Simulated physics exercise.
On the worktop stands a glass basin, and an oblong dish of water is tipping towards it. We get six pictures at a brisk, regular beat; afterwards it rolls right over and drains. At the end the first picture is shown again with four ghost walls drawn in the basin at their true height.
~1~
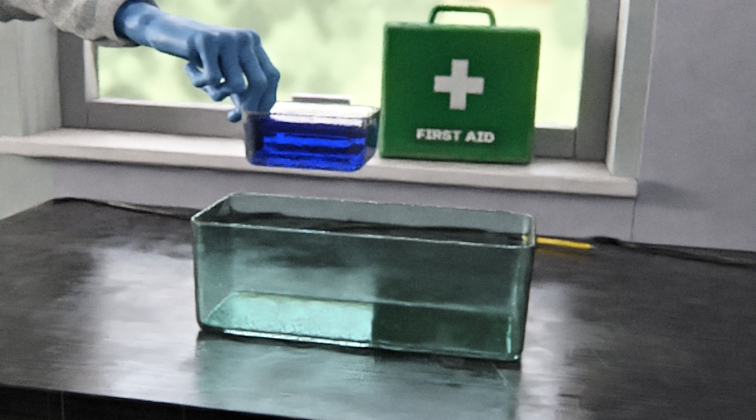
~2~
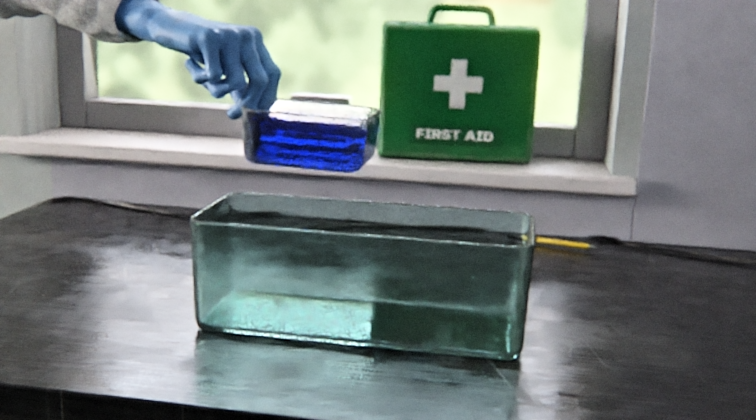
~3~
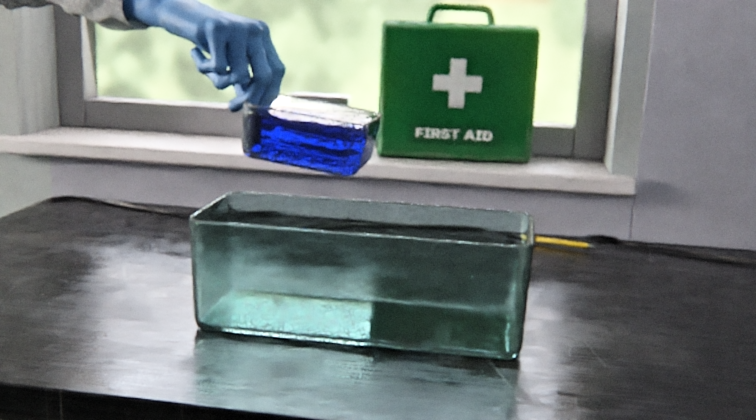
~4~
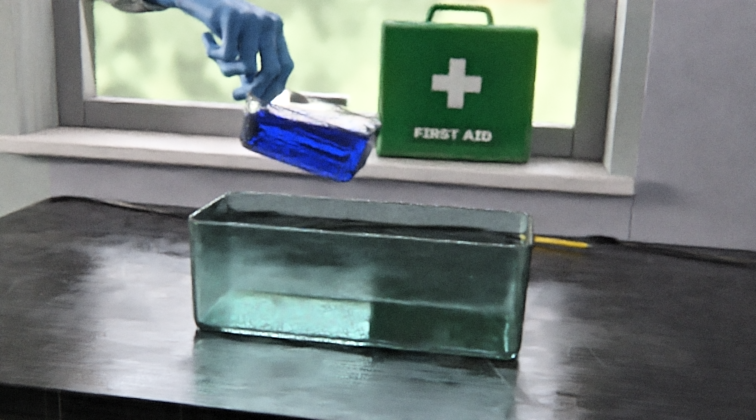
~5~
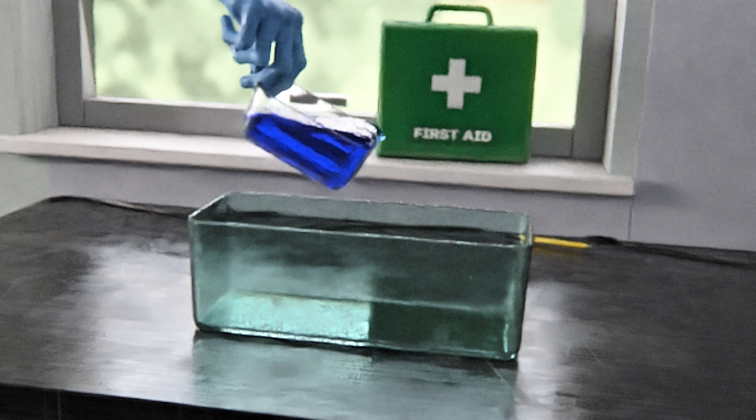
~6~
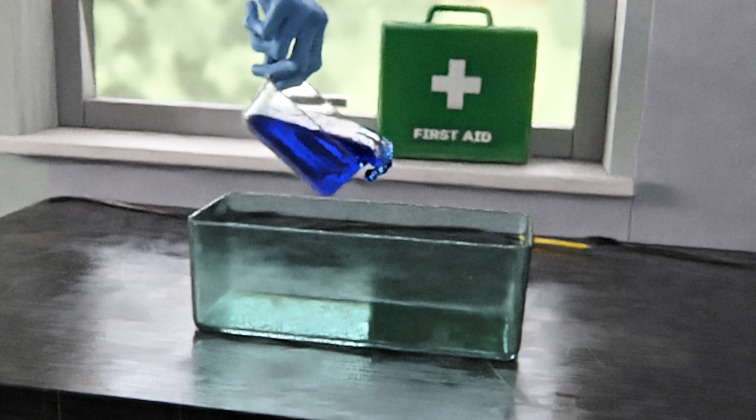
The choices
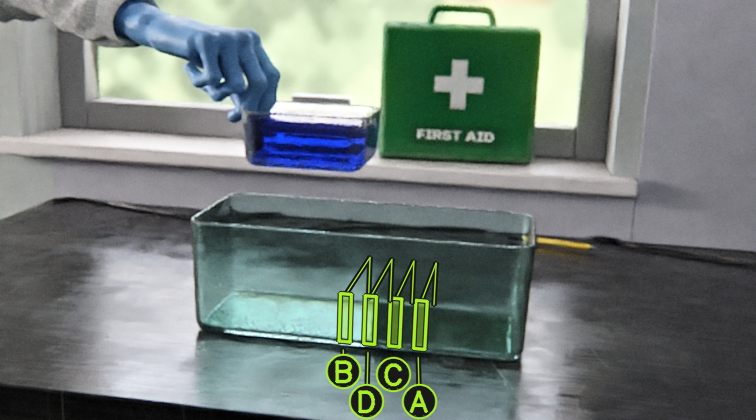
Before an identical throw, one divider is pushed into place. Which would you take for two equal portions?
The best place is C.
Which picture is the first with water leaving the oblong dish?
In picture 5.
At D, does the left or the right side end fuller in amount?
More ends on the right.
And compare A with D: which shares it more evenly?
D it is.
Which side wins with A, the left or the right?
The left side.
In lime, A at (418, 357); B at (343, 349); C at (392, 354); D at (367, 352).
With A, about 85 % ends left of the wall and 11 % right of it; 5 % is lost outside.
With B, about 11 % ends left of the wall and 88 % right of it.
With C, about 48 % ends left of the wall and 51 % right of it.
With D, about 22 % ends left of the wall and 77 % right of it.
